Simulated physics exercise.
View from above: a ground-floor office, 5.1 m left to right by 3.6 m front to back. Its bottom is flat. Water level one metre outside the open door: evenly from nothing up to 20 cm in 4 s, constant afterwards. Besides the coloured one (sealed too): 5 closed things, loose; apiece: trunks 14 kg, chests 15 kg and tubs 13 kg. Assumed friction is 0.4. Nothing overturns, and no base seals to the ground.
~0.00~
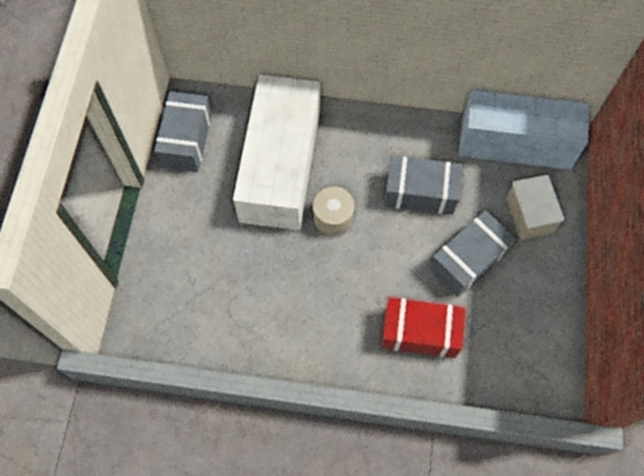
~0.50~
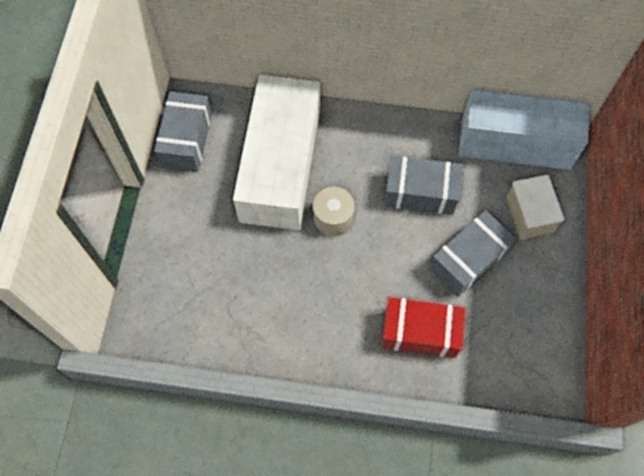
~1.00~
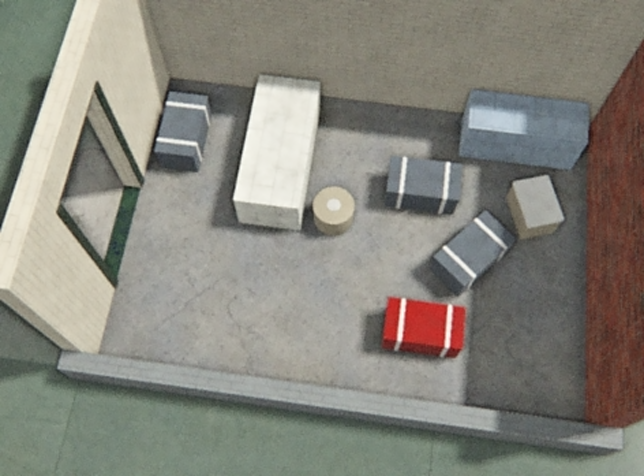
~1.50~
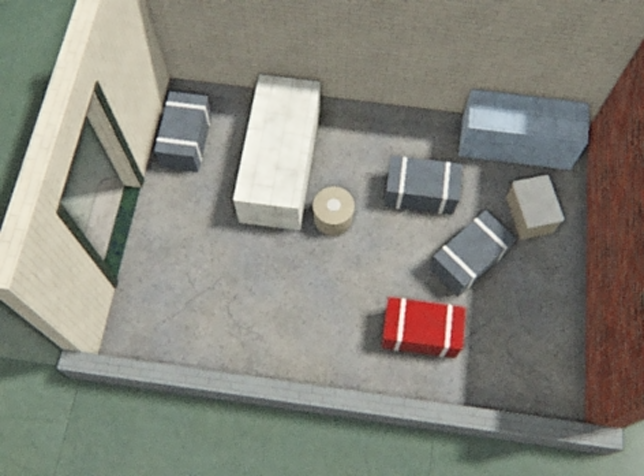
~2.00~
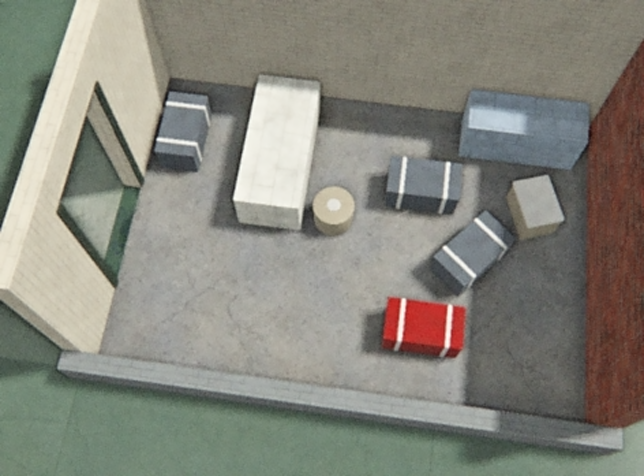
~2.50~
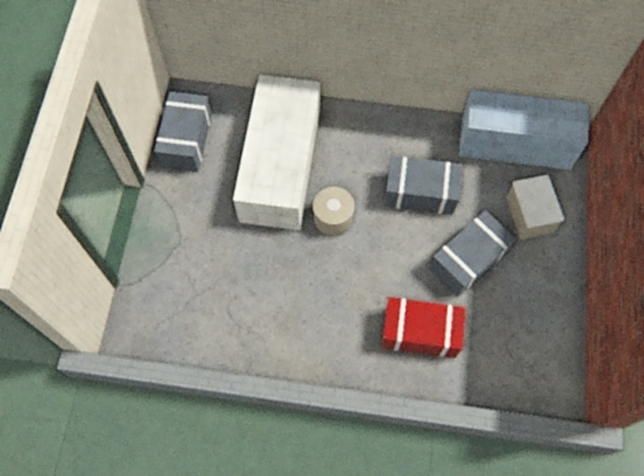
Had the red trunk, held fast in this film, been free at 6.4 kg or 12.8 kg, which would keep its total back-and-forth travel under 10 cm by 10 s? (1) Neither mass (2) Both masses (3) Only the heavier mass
1, neither mass.
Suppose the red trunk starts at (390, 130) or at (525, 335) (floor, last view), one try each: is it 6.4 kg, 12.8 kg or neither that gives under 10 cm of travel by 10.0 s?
Taking them in turn, only the heavier mass keeps it, and neither mass keeps it.
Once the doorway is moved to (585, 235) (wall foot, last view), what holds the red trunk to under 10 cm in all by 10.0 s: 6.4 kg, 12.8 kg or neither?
That way, neither mass suffices.
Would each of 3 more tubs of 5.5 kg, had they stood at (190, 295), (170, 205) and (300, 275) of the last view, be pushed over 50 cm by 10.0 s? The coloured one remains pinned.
Spot one crosses the limit, spot two crosses the limit, spot three crosses the limit.
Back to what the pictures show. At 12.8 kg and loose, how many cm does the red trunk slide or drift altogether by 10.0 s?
200 cm.
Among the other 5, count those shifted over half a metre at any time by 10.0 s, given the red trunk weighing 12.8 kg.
That makes 1.
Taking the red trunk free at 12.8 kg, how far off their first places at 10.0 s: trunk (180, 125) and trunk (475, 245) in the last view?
They've ended up 40 cm and 30 cm away, in that order.
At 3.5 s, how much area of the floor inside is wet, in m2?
Flooded: Near 2.5 m2.
After 3.5 s the red trunk would be 0 cm from its start with 6.4 kg and 0 cm from its start with 12.8 kg; 0 cm of water round it then.
After 4.5 s the red trunk would be 0 cm from its start with 6.4 kg and 0 cm from its start with 12.8 kg; 0 cm of water round it then.
After 7.0 s the red trunk would be 105 cm from its start with 6.4 kg and 77 cm from its start with 12.8 kg; 6 cm of water round it then.
After 10.0 s the red trunk would be 155 cm from its start with 6.4 kg and 142 cm from its start with 12.8 kg; 11 cm of water round it then.
